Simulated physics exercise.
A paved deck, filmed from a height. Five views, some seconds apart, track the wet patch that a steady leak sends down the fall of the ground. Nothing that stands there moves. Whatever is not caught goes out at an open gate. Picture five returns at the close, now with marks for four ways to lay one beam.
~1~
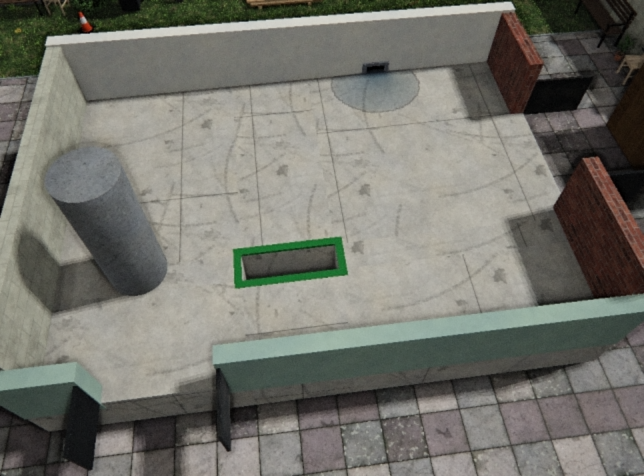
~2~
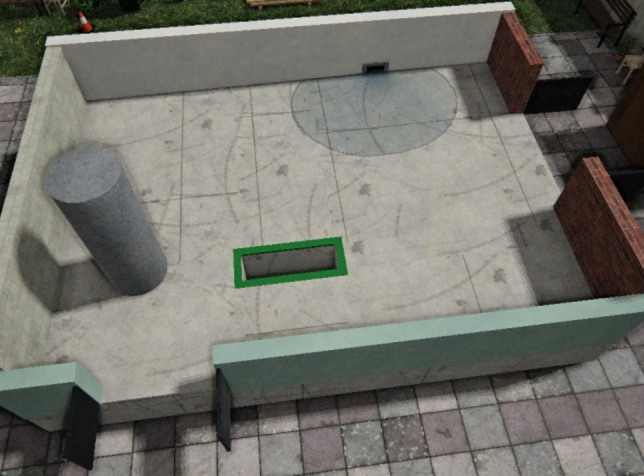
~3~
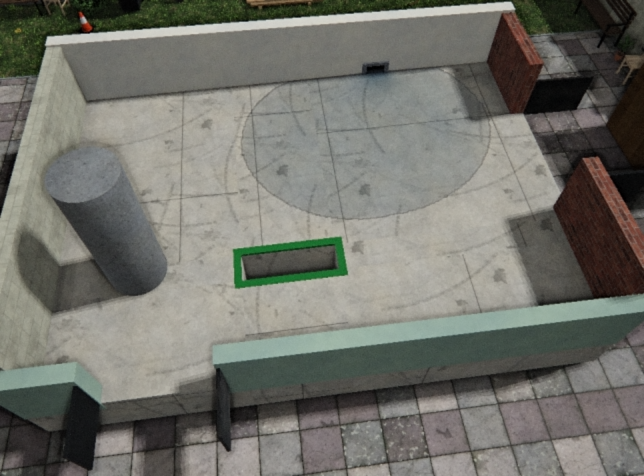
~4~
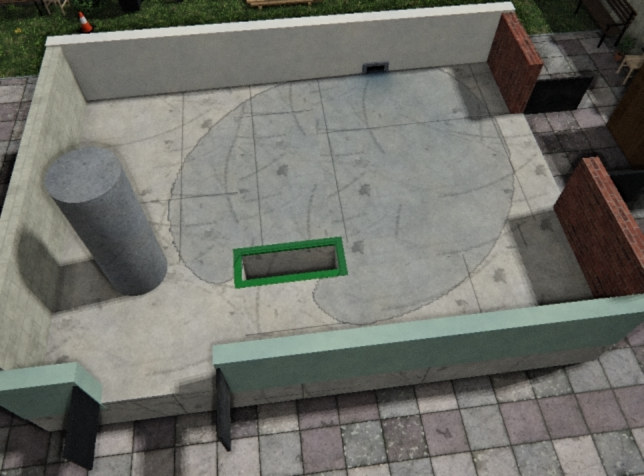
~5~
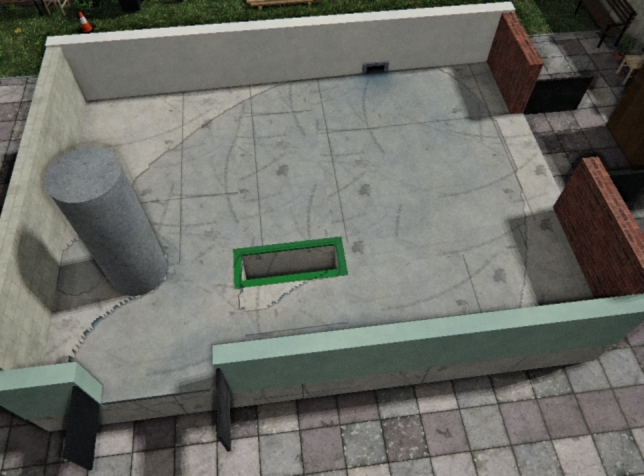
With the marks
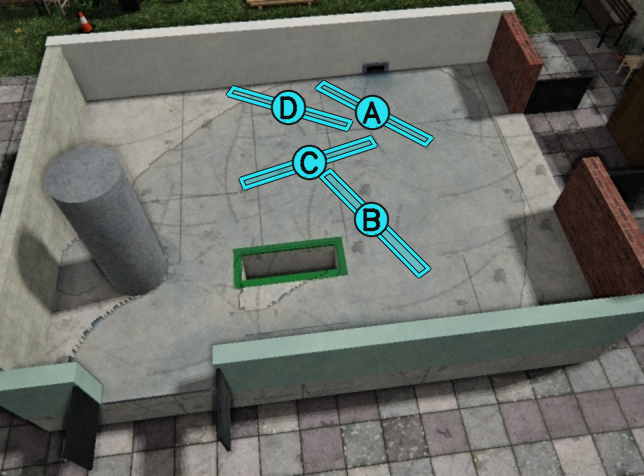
On a walled paved deck, water spreads from the back wall, reaching and surrounding a green-edged pit.
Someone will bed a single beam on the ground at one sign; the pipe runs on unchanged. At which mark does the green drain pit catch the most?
D works best here.
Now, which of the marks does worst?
That is place A.
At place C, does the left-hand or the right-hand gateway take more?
The left gate.
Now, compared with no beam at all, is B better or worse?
Place B is worse.
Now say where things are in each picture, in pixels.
In the first picture, outfall at (375, 68); green drain pit at (290, 262); open gate at (163, 378); open gate at (530, 158); 3 % of the ground under water, visible out to (395, 106); green drain pit still dry.
In the second picture, 12 % of the ground under water, visible out to (330, 145); green drain pit still dry.
In the third picture, 28 % of the ground under water, visible out to (293, 201); green drain pit still dry.
In the fourth picture, 49 % of the ground under water, visible out to (212, 276); green drain pit taking water.
In the fifth picture, 68 % of the ground under water, visible out to (59, 276); green drain pit taking water.
In cyan, A from (320, 85) to (428, 141); B from (325, 173) to (423, 272); C from (242, 183) to (372, 141); D from (231, 91) to (348, 125).
With A, about 2 % of the stream goes into the green drain pit, about 98 % out by the gates.
With B, about 11 % of the stream goes into the green drain pit, about 89 % out by the gates.
With C, about 11 % of the stream goes into the green drain pit, about 89 % out by the gates.
With D, about 23 % of the stream goes into the green drain pit, about 76 % out by the gates.
